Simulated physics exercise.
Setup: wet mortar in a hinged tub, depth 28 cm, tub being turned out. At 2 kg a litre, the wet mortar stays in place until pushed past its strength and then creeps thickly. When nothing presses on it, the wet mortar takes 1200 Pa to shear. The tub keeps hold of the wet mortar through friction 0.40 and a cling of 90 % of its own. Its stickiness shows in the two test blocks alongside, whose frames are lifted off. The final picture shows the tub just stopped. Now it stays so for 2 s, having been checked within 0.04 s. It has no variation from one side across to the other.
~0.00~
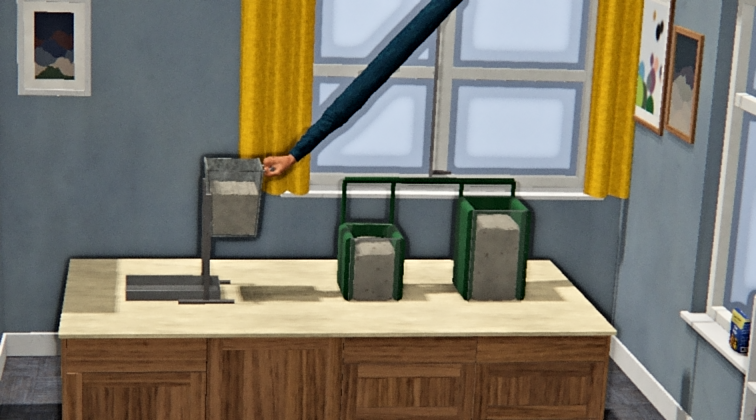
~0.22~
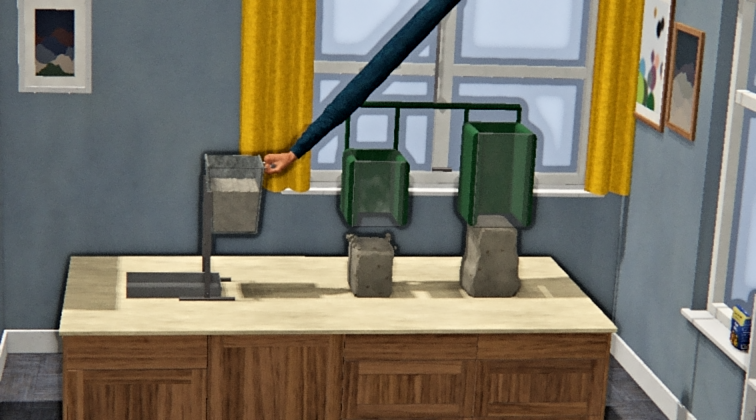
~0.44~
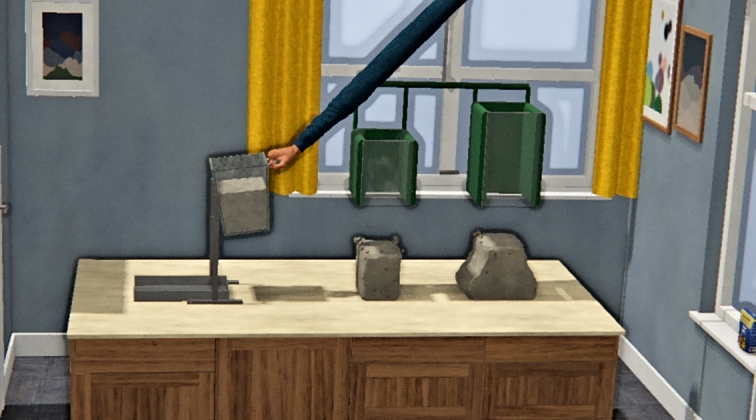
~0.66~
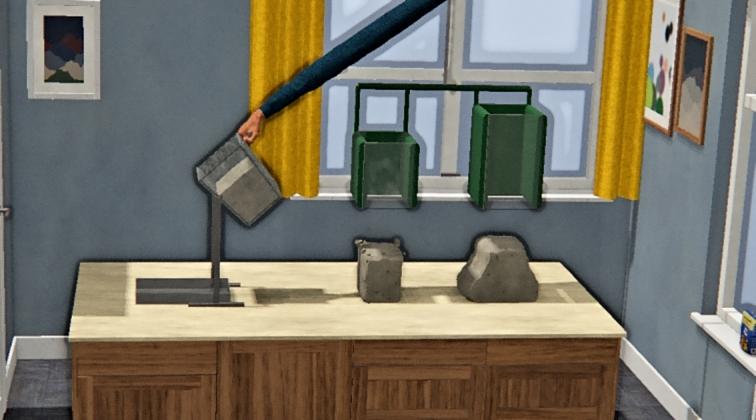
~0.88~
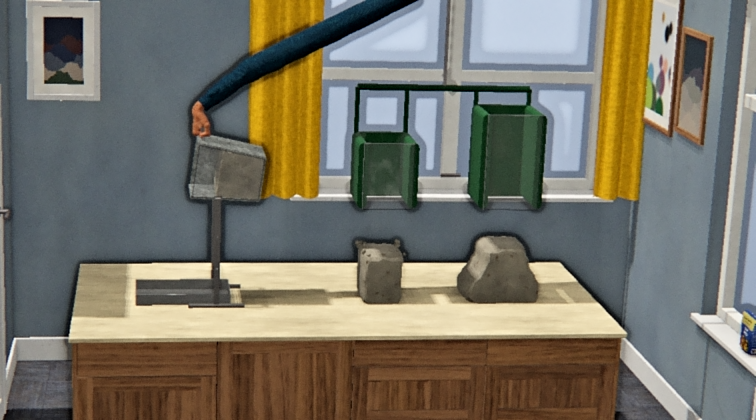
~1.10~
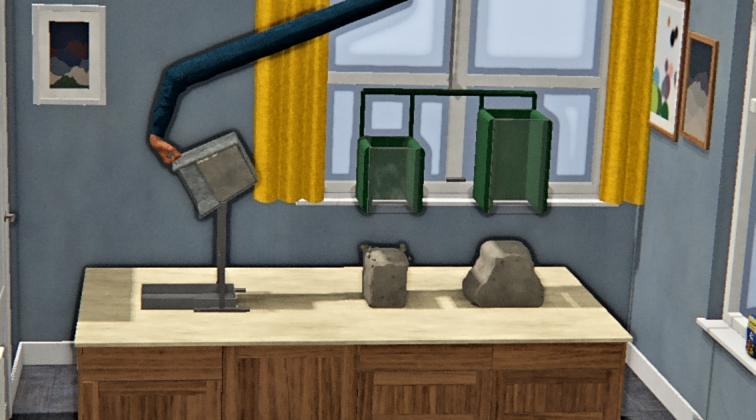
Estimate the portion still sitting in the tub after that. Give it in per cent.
The portion still in the tub is near 0 %.
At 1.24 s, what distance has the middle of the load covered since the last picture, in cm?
Roughly 6 cm.
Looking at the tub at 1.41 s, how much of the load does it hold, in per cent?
Around 65 per cent.
After 1.24 s, the tub is at 119 degrees and holds 100 %.
After 1.41 s, the tub is at 119 degrees and holds 63 %.
After 1.58 s, the tub is at 119 degrees and holds 0 %.
After 1.75 s, the tub is at 119 degrees and holds 0 %.
After 3.10 s, the tub is at 119 degrees and holds 0 %.
